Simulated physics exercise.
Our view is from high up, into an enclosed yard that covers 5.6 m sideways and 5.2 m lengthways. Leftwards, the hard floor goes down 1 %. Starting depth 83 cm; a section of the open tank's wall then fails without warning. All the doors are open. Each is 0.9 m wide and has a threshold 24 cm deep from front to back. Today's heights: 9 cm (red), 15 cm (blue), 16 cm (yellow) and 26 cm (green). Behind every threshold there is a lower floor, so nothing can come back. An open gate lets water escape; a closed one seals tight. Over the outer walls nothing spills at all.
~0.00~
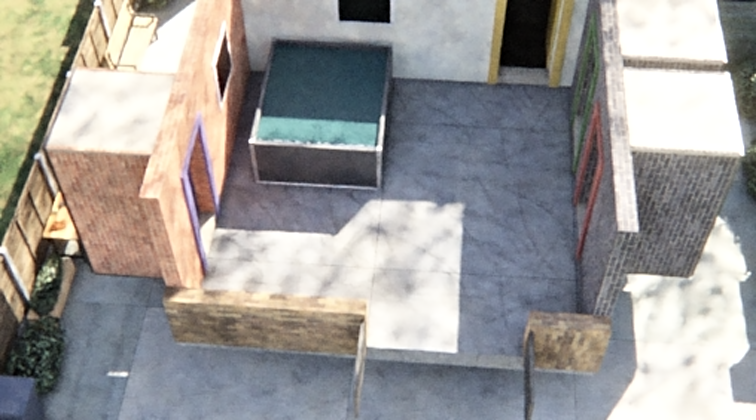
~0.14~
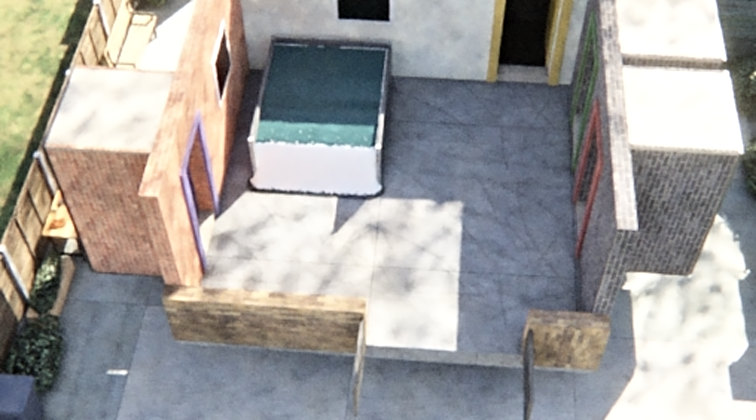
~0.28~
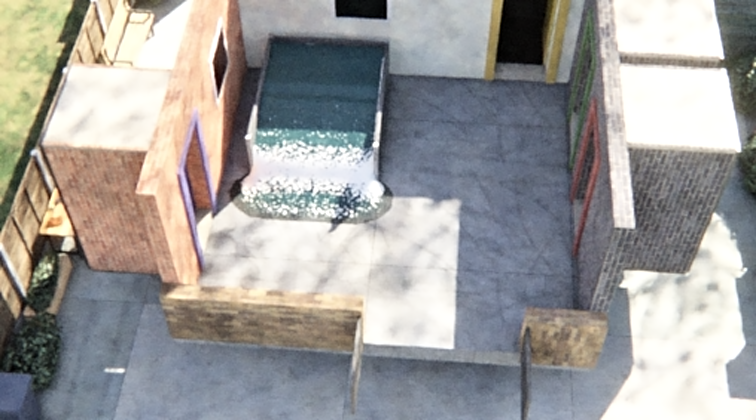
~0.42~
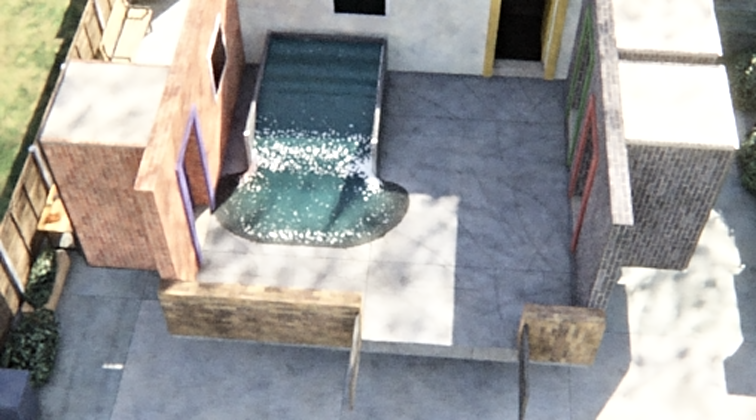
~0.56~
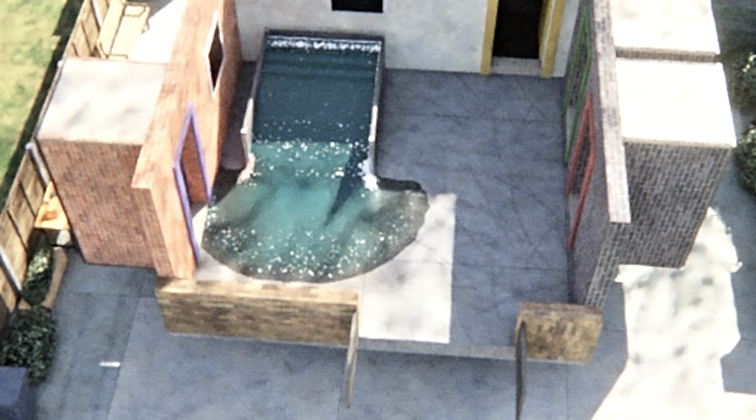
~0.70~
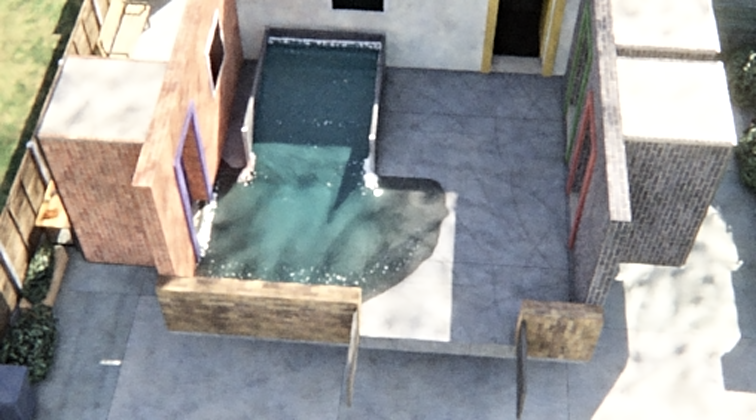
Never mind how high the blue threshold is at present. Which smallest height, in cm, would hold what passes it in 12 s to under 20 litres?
It would have to be roughly 30 cm high.
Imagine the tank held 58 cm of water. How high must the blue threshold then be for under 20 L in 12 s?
Something near 20 cm should do.
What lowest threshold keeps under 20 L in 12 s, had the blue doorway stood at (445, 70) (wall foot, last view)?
You'd want it roughly 9.0 cm high.
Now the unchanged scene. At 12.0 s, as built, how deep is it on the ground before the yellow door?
Lab note: Depth approx. 7.5 cm.
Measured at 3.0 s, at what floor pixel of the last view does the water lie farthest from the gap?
(576, 334).
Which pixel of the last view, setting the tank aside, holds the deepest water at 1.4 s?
Around (187, 309).
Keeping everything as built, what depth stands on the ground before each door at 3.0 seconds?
Lab note, cm: Red 0; blue 32; yellow 0; green 0.
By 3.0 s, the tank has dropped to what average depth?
18 cm, roughly.
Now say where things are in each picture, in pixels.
In the first picture, the open tank at (324, 96) is whole and still, 83 cm deep; the blue door at (202, 200) is dry.
In the second picture, water pours out at (317, 170) and has run 0.2 m, to (261, 190); about 7 cm deep outside, 83 cm at the back.
In the third picture, the front is at (264, 215), 0.8 m from the gap at (314, 169); 1.6 m2 of floor is wet, 83 cm left at the back.
In the fourth picture, water pours out at (313, 167) and has run 1.3 m, to (265, 240); about 12 cm deep outside, 81 cm at the back.
In the fifth picture, the front is at (255, 273), 2.0 m from the gap at (310, 165); 5.5 m2 of floor is wet, 72 cm left at the back.
In the sixth picture, the front is at a hidden place, 2.6 m from the gap at (311, 163); 7.6 m2 of floor is wet, 71 cm left at the back; water is at the blue door at (195, 189).
After 1.4 s water covers 45 % of the floor, deepest (62 cm) near (187, 309); 22 cm at the blue door, 3 litres in over its 15 cm threshold.
After 3.0 s water covers 50 % of the floor, deepest (33 cm) near (205, 229); 32 cm at the blue door, 116 litres in over its 15 cm threshold.
After 12.0 s water covers 95 % of the floor, deepest (16 cm) near (189, 298); 10 cm at the blue door, 196 litres in over its 15 cm threshold.
At the blue door as built, the water arrived by 0.6 s and peaked near 36 cm at 2.6 s.
With a threshold of 27 cm, 35 litres would have come in within the 12 s; with 36.5 cm, 5 litres. So under 20 litres takes about 30 cm.
